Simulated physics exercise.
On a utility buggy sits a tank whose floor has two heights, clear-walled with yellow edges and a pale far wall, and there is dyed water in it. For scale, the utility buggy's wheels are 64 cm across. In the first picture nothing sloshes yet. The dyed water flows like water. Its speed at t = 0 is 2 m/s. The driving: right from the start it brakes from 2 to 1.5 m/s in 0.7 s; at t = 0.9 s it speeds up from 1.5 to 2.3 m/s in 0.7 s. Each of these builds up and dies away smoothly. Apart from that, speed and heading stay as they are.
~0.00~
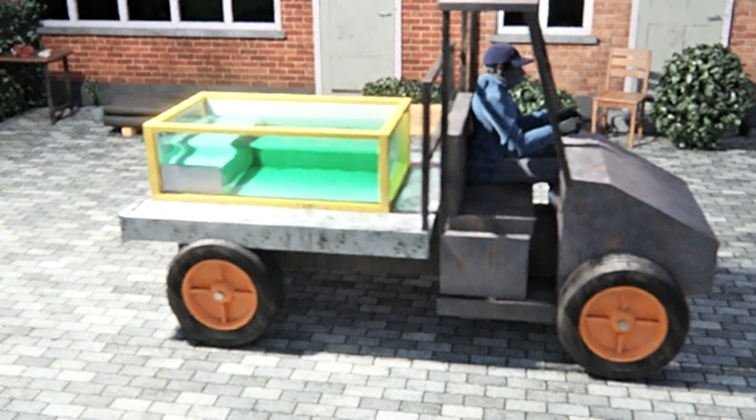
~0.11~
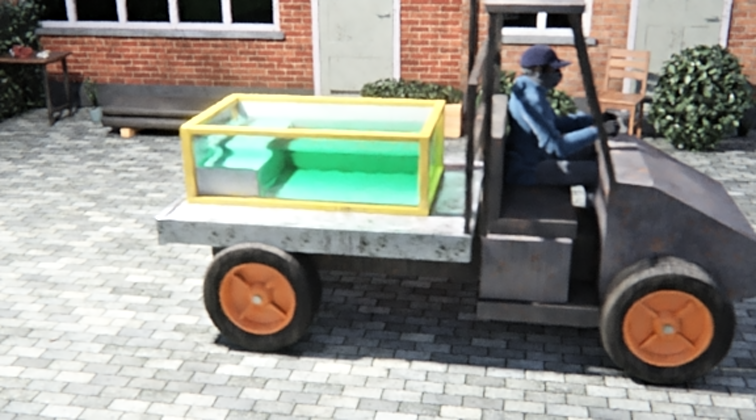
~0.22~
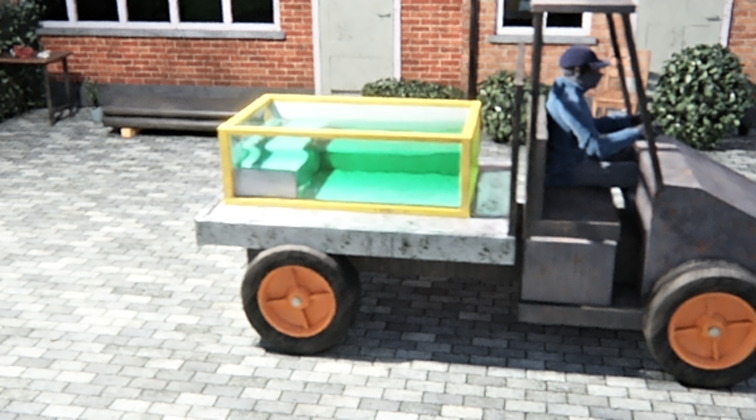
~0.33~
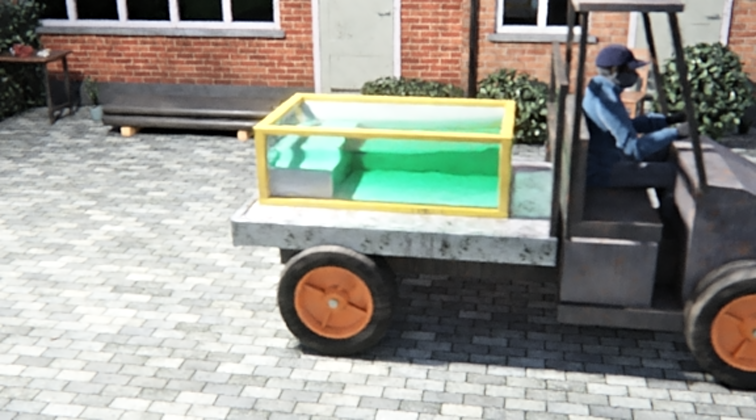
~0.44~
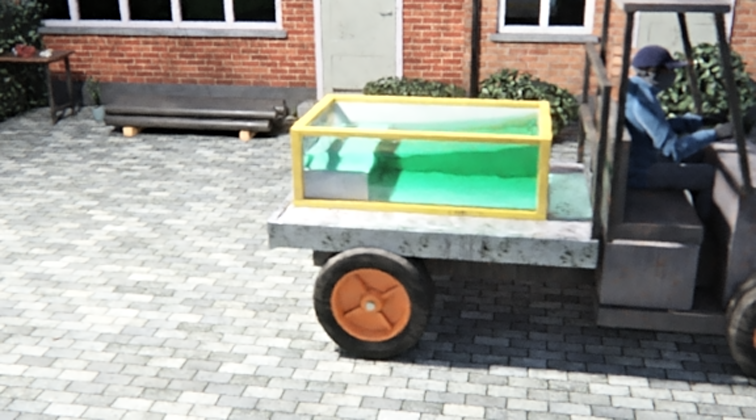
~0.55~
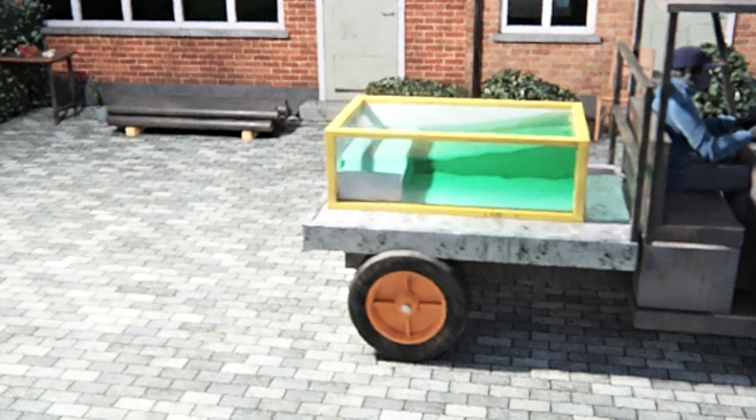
In a paved yard beside a brick building, a driver in a cap drove a utility buggy to the right, and the green water in its yellow-edged tank rippled, then rose toward the right end.
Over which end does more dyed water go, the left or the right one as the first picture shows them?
The left end lets out more.
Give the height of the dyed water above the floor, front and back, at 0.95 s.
About 34 cm in front and 22 cm behind.
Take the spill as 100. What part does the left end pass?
About 80 per cent.
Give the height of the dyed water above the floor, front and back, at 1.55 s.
About 16 cm in front and 50 cm behind.
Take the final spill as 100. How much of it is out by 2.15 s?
Some 90 per cent by then.
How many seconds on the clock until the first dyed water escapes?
At about 1.8 s.
After 0.95 s the surface is 33 cm up at the front and 22 cm at the back; nothing has left.
After 1.55 s the surface is 15 cm up at the front and 51 cm at the back; nothing has left.
After 2.15 s the surface is 29 cm up at the front and 28 cm at the back; 6 per cent is out, over the left end, a little elsewhere.
After 4.59 s 6 per cent is out, over the left end, a little elsewhere; the right end has passed 0 per cent and the left end 5.
